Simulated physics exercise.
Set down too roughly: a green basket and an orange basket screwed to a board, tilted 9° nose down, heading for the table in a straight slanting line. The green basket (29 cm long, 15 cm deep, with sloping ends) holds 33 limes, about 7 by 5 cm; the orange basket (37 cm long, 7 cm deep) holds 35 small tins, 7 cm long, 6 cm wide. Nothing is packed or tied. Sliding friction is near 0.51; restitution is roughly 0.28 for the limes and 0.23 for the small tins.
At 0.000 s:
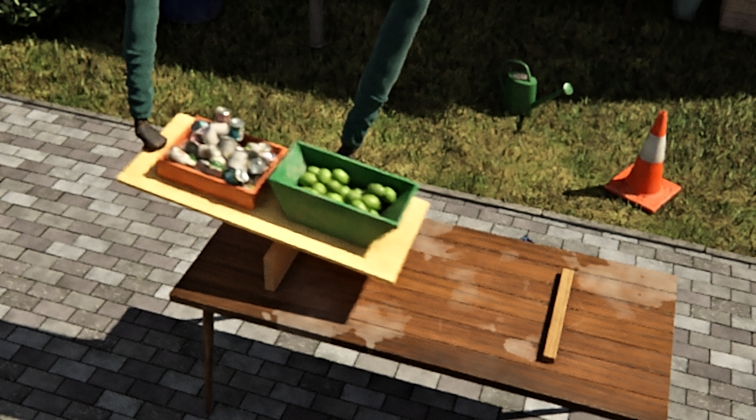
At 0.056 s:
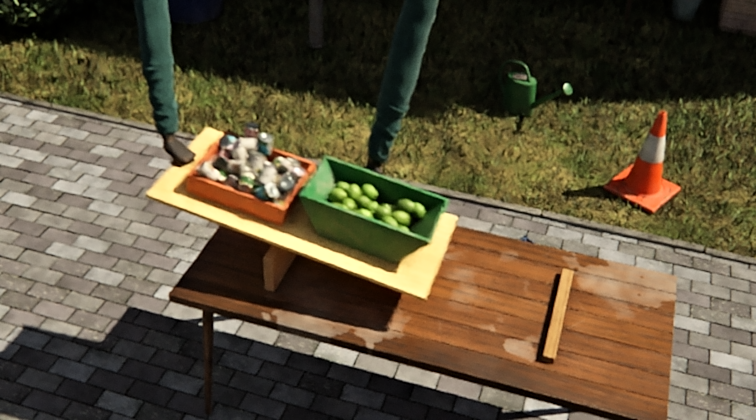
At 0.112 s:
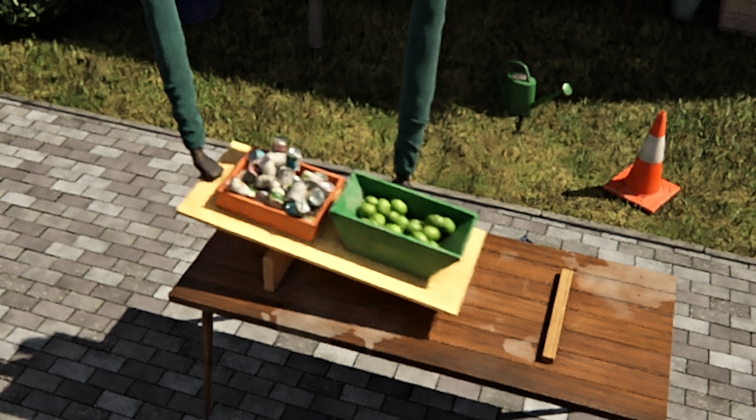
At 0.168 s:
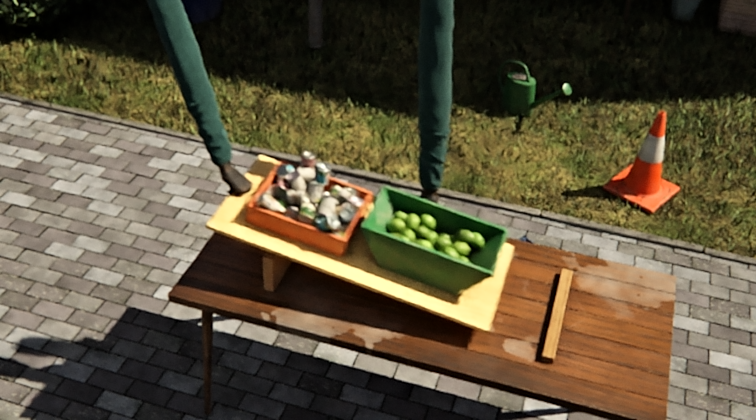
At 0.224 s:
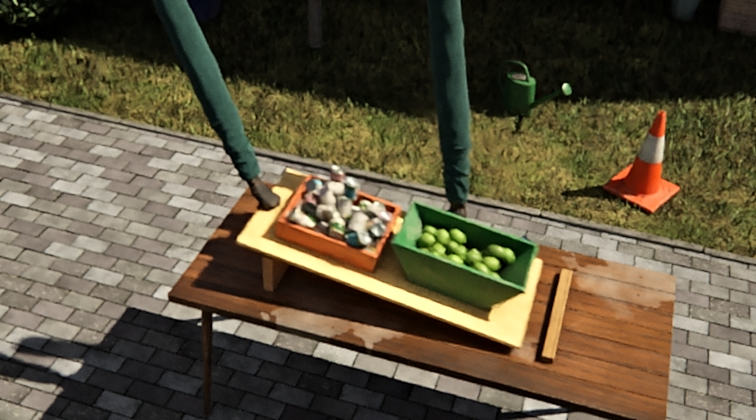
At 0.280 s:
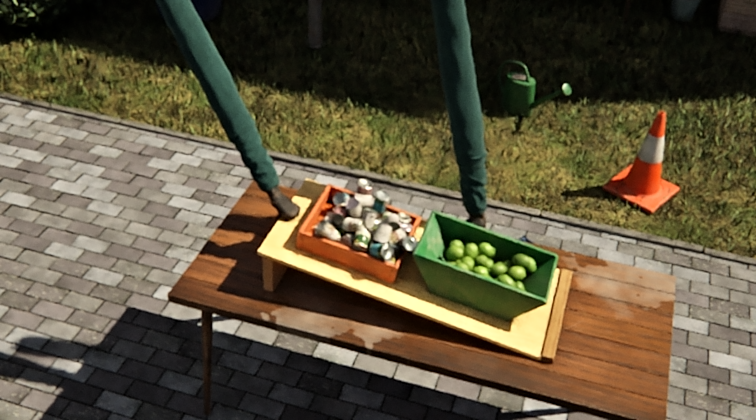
The video shows two green-sleeved arms moving a tilted board, with an orange basket of small tins and a green basket of limes, down and to the right until its lower end meets a wooden table beside a strip.
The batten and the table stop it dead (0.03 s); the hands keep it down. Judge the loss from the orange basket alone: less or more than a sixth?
Over a sixth of the small tins leave the orange basket.
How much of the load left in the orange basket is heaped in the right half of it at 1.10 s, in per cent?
Roughly 60 in a hundred.
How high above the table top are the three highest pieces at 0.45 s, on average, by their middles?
About 30 cm.
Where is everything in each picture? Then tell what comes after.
In the first frame (we follow the rim corner now nearest the camera), orange basket at (251, 192); green basket at (397, 224); 60 cm still to travel; nothing out yet.
In the second frame, orange basket at (282, 208); green basket at (429, 240); 47 cm still to travel.
In the third frame, orange basket at (312, 224); green basket at (460, 257); 34 cm still to travel.
In the fourth frame, orange basket at (343, 239); green basket at (492, 273); 22 cm still to travel.
In the fifth frame, orange basket at (374, 255); green basket at (524, 289); 9 cm still to travel.
In the sixth frame, orange basket at (395, 266); green basket at (545, 300); landed; 1 out, the lowest tin at (409, 243).
After 0.33 s, 0 of 33 out of the green basket and 1 of 35 out of the orange basket.
After 0.45 s, 1 of 33 out of the green basket and 5 of 35 out of the orange basket.
After 0.67 s, 2 of 33 out of the green basket and 9 of 35 out of the orange basket.
Outcome (at 1.10 s), 2 of 33 out of the green basket and 10 of 35 out of the orange basket. Asked share, 10 of 35, 29 per cent.
